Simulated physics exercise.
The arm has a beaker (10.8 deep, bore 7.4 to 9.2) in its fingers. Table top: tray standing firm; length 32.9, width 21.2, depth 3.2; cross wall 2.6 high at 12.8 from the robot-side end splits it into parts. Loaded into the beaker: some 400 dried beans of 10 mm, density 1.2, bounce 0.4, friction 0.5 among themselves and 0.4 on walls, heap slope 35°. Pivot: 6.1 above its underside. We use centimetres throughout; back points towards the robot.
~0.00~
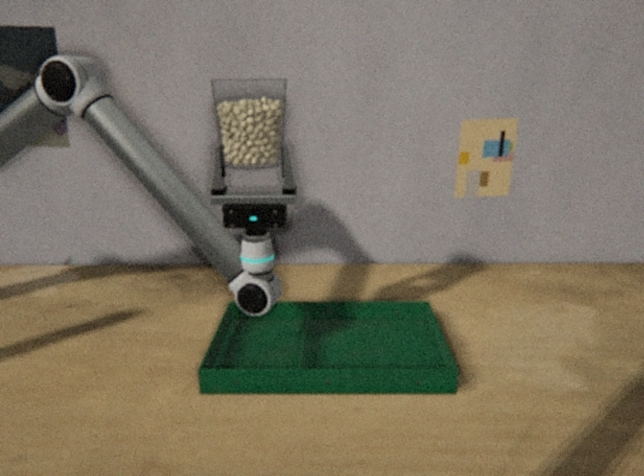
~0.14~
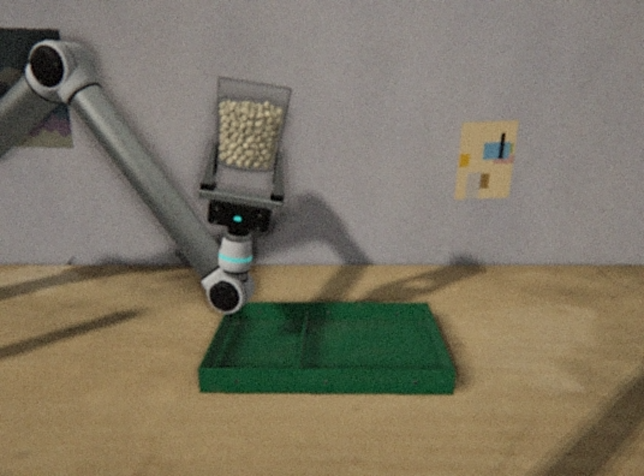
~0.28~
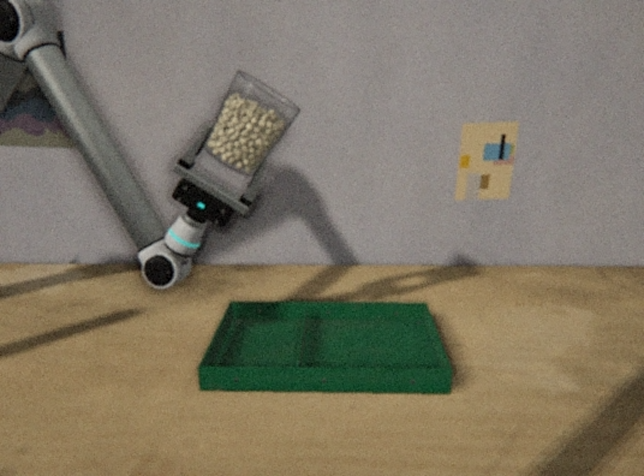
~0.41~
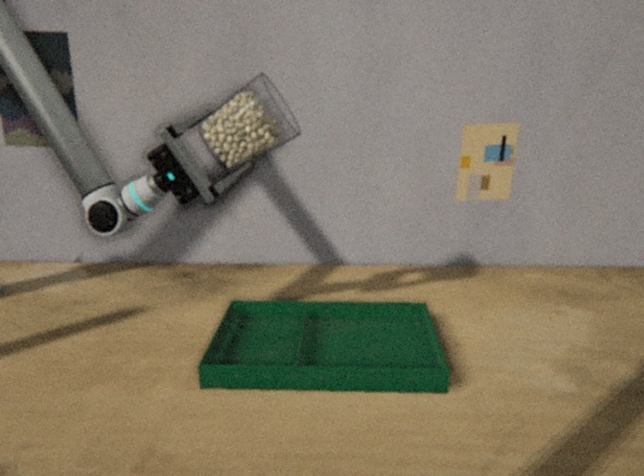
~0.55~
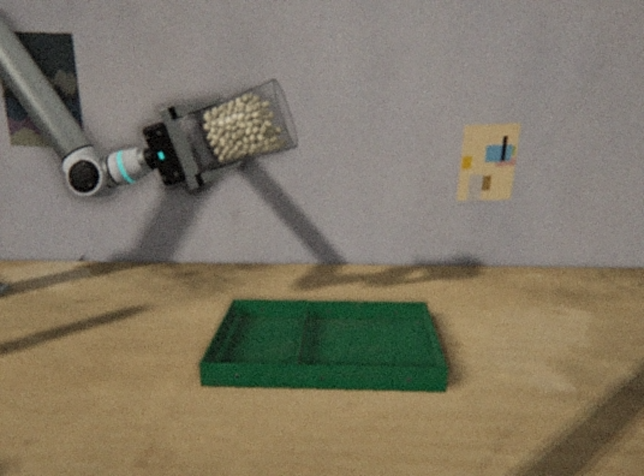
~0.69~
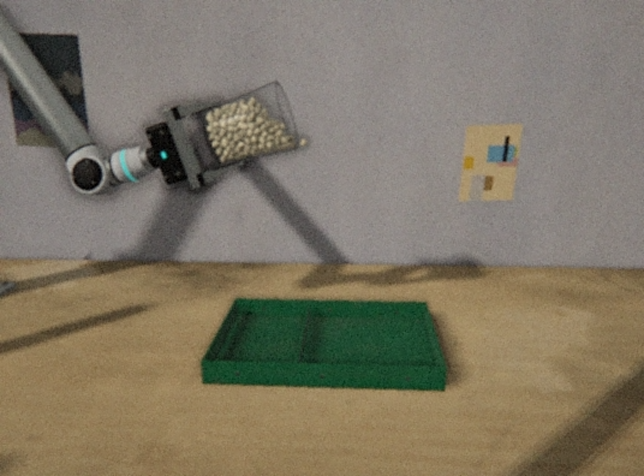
The footage shows a robotic arm holding a clear beaker of pale beans above a green divided tray on a wooden table, swinging down and leftward at the wrist as the beaker tilts steeply right and beans slide toward its rim.
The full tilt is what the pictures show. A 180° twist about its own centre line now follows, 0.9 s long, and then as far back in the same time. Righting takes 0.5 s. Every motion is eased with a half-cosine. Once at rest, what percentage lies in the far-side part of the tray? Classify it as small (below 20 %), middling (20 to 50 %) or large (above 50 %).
Classified as small.
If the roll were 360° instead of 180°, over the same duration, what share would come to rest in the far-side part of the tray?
Estimate: Near 15 %.
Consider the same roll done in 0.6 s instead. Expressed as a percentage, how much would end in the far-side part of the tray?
It would then come to about 10 per cent.
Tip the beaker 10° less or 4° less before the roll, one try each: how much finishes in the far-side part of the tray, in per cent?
You'd get close to 0 per cent, then close to 5 per cent.
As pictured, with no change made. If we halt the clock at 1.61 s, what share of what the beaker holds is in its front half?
I'd put it at about 40 per cent.
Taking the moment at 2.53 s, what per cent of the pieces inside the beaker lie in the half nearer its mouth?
Close to 40 per cent is in the half by the mouth.
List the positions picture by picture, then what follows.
Beaker middle at (251, 124), upright; upper third of the load around (251, 112), from x 220 to 280, top at y 100; 401 in the beaker, in the first frame.
Beaker middle at (251, 126), tipped 9°; upper third of the load around (249, 115), from x 225 to 280, top at y 105, in the second frame.
Beaker middle at (249, 127), tipped 33°; upper third of the load around (246, 116), from x 210 to 280, top at y 100, in the third frame.
Beaker middle at (248, 126), tipped 58°; upper third of the load around (244, 115), from x 205 to 280, top at y 95, in the fourth frame.
Beaker middle at (248, 126), tipped 72°; upper third of the load around (242, 115), from x 210 to 285, top at y 95, in the fifth frame.
Beaker middle at (250, 127), tipped 73°; upper third of the load around (242, 118), from x 210 to 305, top at y 100; 401 in the beaker, in the sixth frame.
By 1.61 s, tipped 73°, highest piece 37 above the table; 379 in the beaker, 19 in the far-side part, 3 in flight or on a rim.
By 2.53 s, tipped 72°, highest piece 37 above the table; 354 in the beaker, 42 in the far-side part, 5 in flight or on a rim.
By 3.19 s, upright, highest piece 39 above the table; 353 in the beaker, 48 in the far-side part.
By 3.89 s, upright, highest piece 39 above the table; 353 in the beaker, 48 in the far-side part.
Final count, 353 in the beaker, 48 in the far-side part. That is 12 % in the far-side part of the tray.
